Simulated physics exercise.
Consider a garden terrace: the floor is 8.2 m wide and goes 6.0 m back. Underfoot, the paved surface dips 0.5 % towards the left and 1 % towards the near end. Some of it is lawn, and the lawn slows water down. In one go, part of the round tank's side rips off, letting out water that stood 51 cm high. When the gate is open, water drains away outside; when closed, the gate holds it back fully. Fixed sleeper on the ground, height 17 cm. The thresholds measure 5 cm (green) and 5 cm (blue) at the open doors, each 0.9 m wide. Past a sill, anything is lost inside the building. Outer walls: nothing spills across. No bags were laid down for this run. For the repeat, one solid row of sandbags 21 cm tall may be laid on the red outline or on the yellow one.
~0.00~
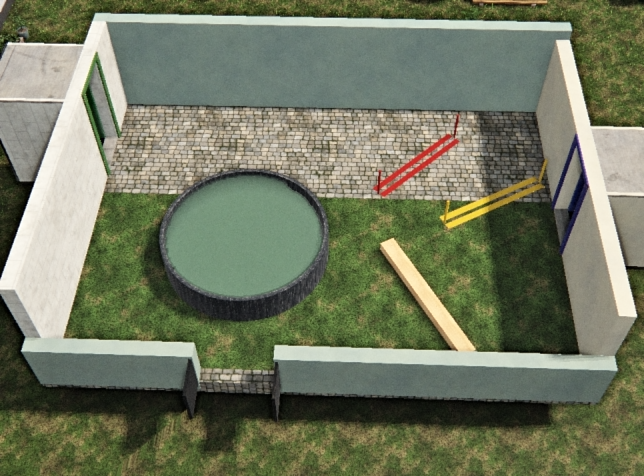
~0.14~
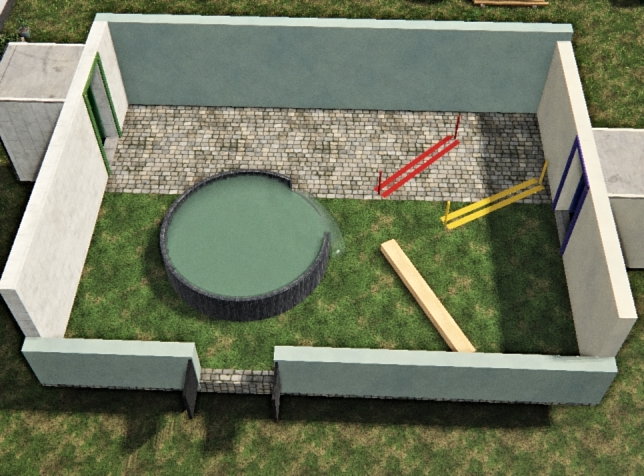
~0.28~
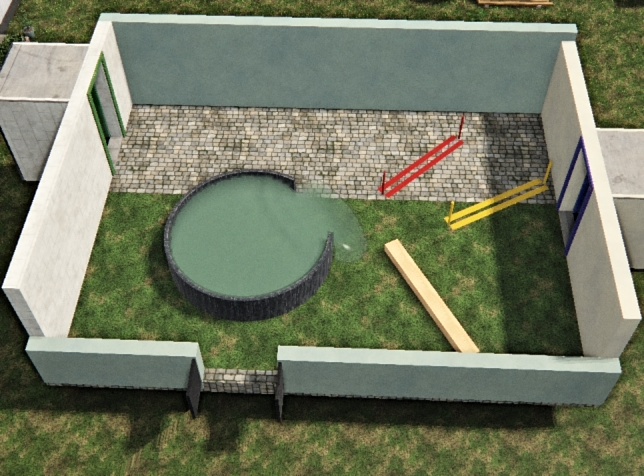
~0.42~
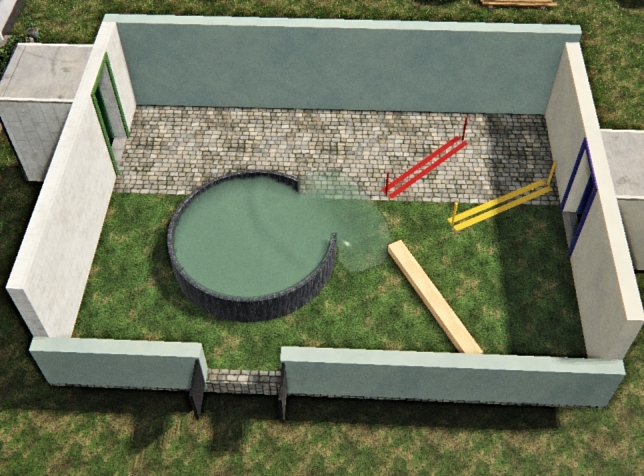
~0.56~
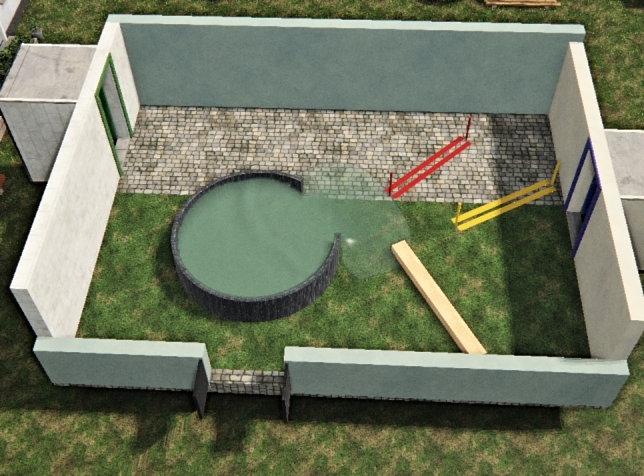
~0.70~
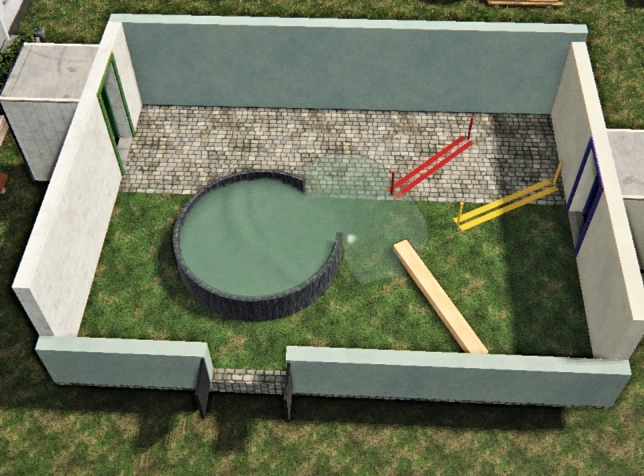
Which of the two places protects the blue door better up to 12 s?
The yellow place.
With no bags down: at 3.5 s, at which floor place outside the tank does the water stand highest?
(528, 126), roughly.
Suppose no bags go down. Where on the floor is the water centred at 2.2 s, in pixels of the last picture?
Close to (315, 229) in the last picture.
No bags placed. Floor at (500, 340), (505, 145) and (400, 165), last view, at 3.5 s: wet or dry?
One by one, I'd say spared, swamped and swamped.
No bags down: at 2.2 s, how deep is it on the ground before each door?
In centimetres, green: 0; blue: 0.
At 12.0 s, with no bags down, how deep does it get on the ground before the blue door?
Depth reading: Near 8.5 cm.
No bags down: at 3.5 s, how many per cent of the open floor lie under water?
About 50 percent of the floor.
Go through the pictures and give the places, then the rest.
The first picture shows still water, 51 cm deep, in the round tank at (245, 233).
In the second picture, the front is at a hidden place, 0.8 m from the gap at (316, 217); 0.3 m2 of floor is under water; 51 cm left at the back of the round tank.
In the third picture, water pours out at (320, 219) and has run 1.0 m, to a hidden place; typically 9 cm deep outside, 51 cm at the round tank's back.
In the fourth picture, the front is at (337, 173), 1.3 m from the gap at (323, 220); 2.1 m2 of floor is under water; 51 cm left at the back of the round tank.
In the fifth picture, the front is at (350, 166), 1.5 m from the gap at (327, 221); 3.0 m2 of floor is under water; 51 cm left at the back of the round tank.
In the sixth picture, water pours out at (329, 220) and has run 1.7 m, to (371, 162); typically 6 cm deep outside, 51 cm at the round tank's back.
After 1.4 s water covers 20 % of the floor and is deepest (25 cm) near (339, 228) in the run without bags; in at the blue door, 0 L with no bags, 0 L with the row on red, 0 L on yellow.
After 2.2 s water covers 35 % of the floor and is deepest (23 cm) near (339, 228) in the run without bags; in at the blue door, 0 L with no bags, 0 L with the row on red, 0 L on yellow.
After 3.5 s water covers 50 % of the floor and is deepest (27 cm) near (528, 126) in the run without bags; in at the blue door, 0 L with no bags, 2 L with the row on red, 0 L on yellow.
After 7.0 s water covers 75 % of the floor and is deepest (14 cm) near (468, 328) in the run without bags; in at the blue door, 34 L with no bags, 35 L with the row on red, 1 L on yellow.
After 12.0 s water covers 90 % of the floor and is deepest (12 cm) near (506, 379) in the run without bags; in at the blue door, 64 L with no bags, 59 L with the row on red, 1 L on yellow.
